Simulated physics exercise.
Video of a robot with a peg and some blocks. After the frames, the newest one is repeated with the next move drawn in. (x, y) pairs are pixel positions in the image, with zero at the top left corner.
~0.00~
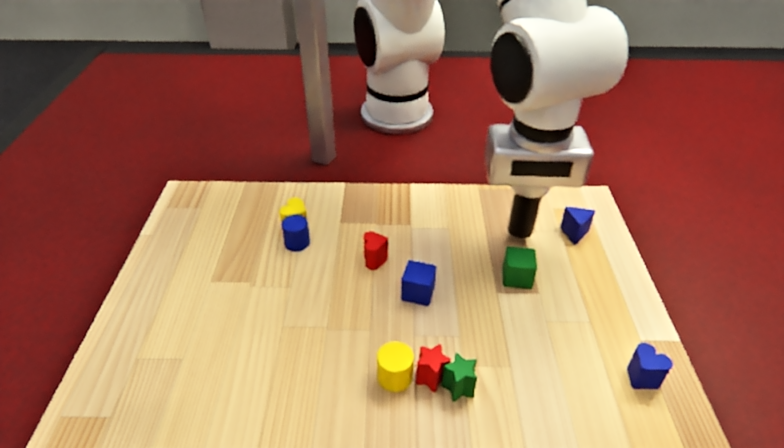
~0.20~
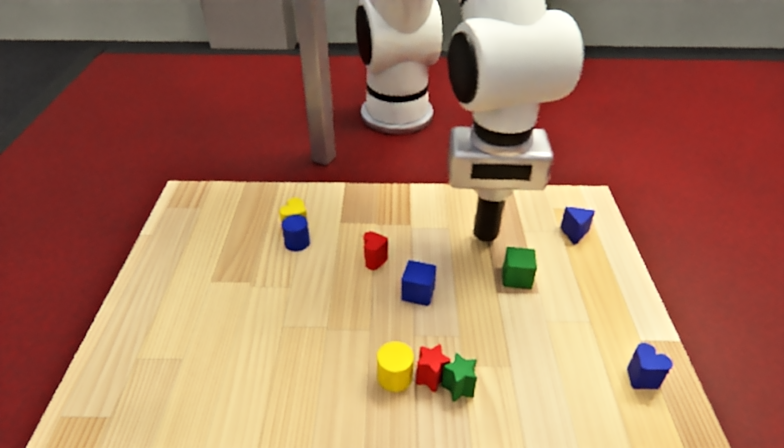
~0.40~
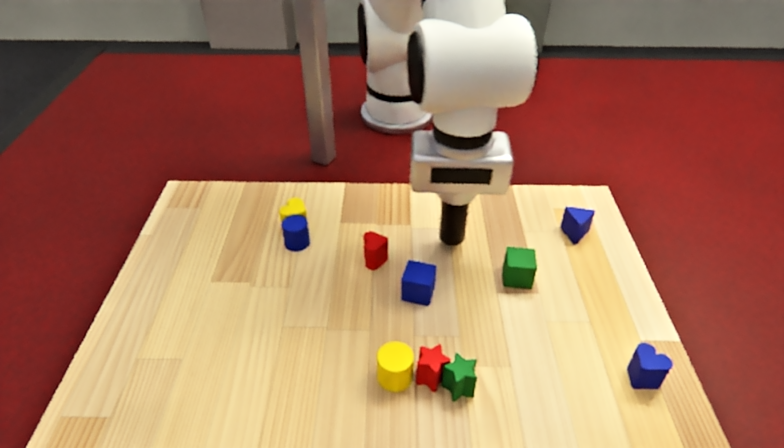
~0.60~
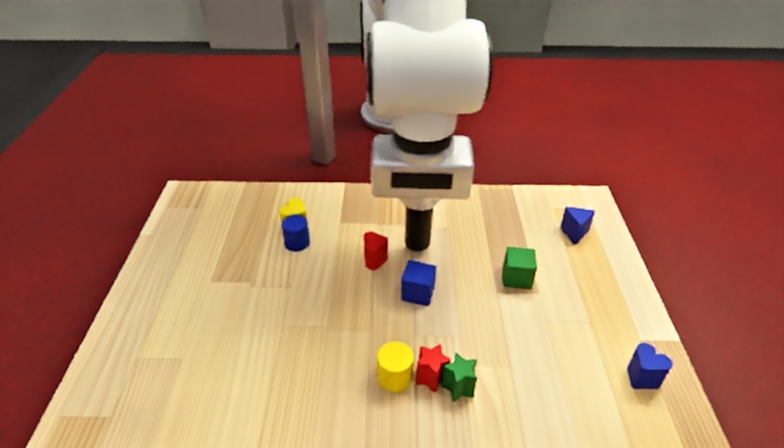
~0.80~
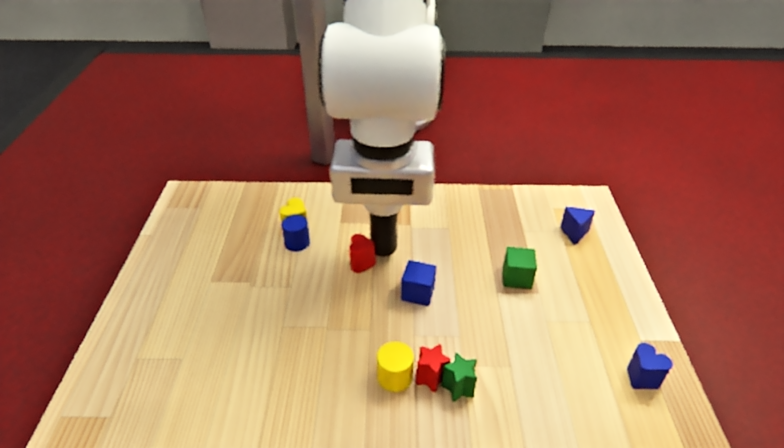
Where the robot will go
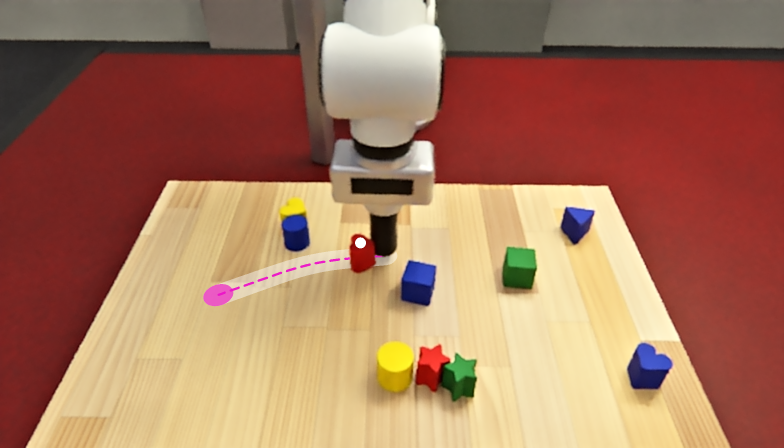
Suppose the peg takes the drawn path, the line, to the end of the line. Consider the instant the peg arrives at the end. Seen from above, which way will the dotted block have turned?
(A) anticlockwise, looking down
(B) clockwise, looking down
The answer is A.
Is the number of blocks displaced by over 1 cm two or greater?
I expect not.
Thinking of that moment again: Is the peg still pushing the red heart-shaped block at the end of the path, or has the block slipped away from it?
My prediction: No longer in front.
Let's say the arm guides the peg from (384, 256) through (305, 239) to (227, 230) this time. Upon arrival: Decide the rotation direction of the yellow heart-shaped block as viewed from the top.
Seen from above, clockwise.
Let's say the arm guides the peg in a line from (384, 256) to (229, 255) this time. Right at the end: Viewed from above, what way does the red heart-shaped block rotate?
Short answer: Counterclockwise.
Drawn move, from (384, 256) by way of (302, 267) to (218, 295); the dot is on the red heart-shaped block.
On the path given first. One third of the way, peg at (328, 254); red heart-shaped block at (321, 258), turned 45° anticlockwise.
Two thirds of the way, peg at (273, 268); red heart-shaped block at (318, 260), turned 65° anticlockwise.
At the end, peg at (216, 288); blue cylinder still; red heart-shaped block at (318, 260), turned 65° anticlockwise.
